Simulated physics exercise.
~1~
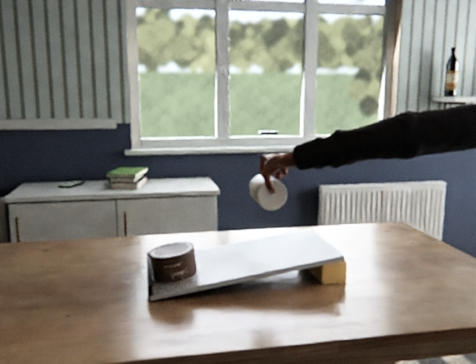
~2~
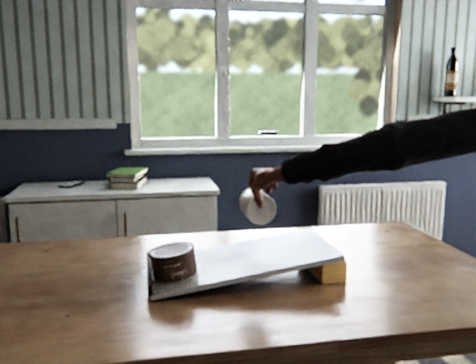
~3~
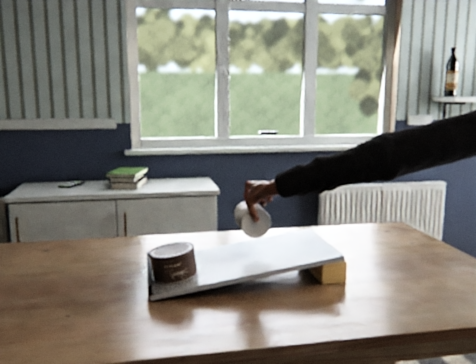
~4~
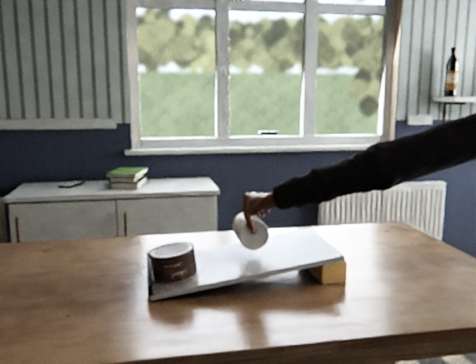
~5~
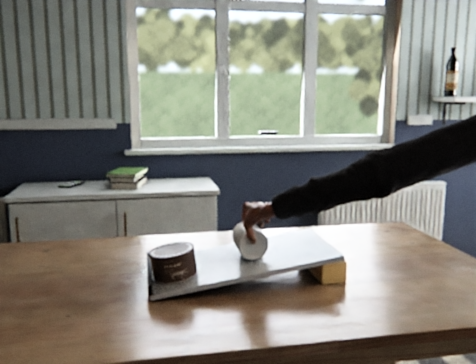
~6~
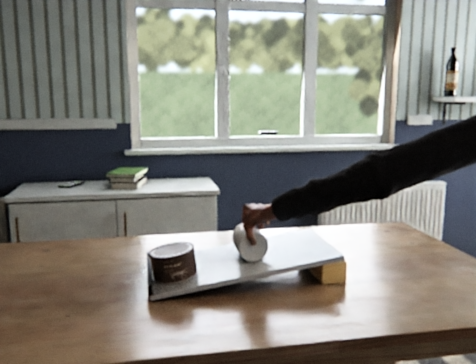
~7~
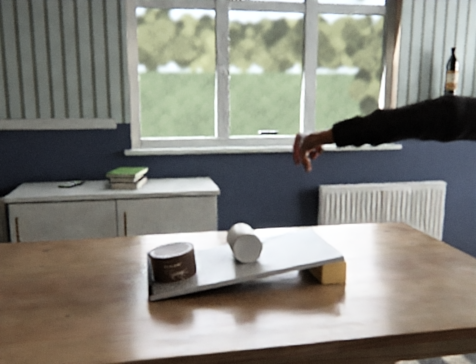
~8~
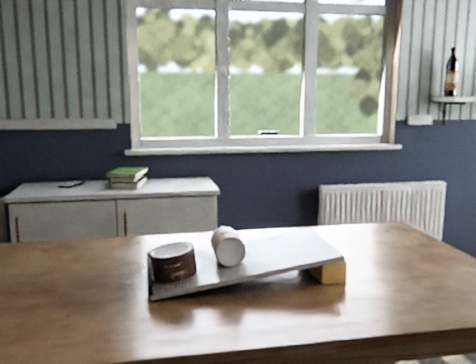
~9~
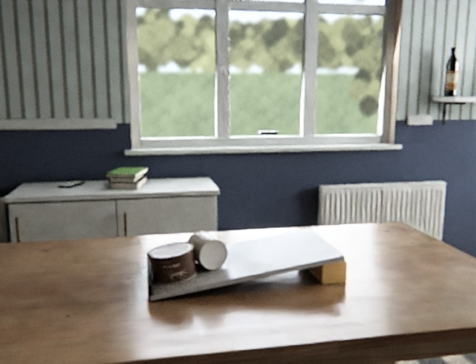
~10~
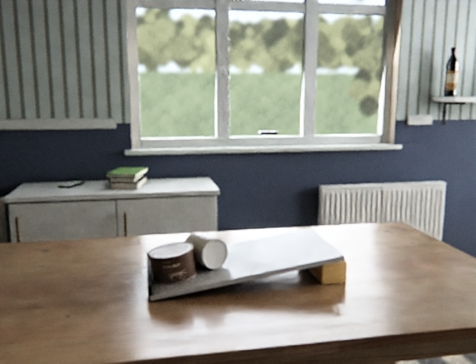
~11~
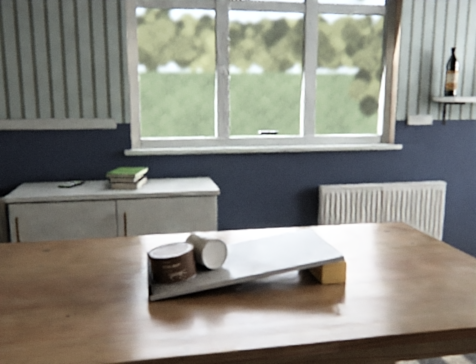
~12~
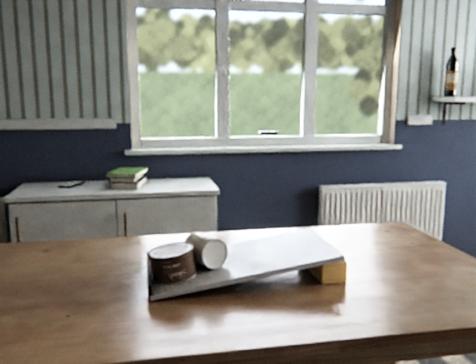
White jar lowered on its side onto a sloping board by a hand, rolling left once released and stopping against a brown tub.
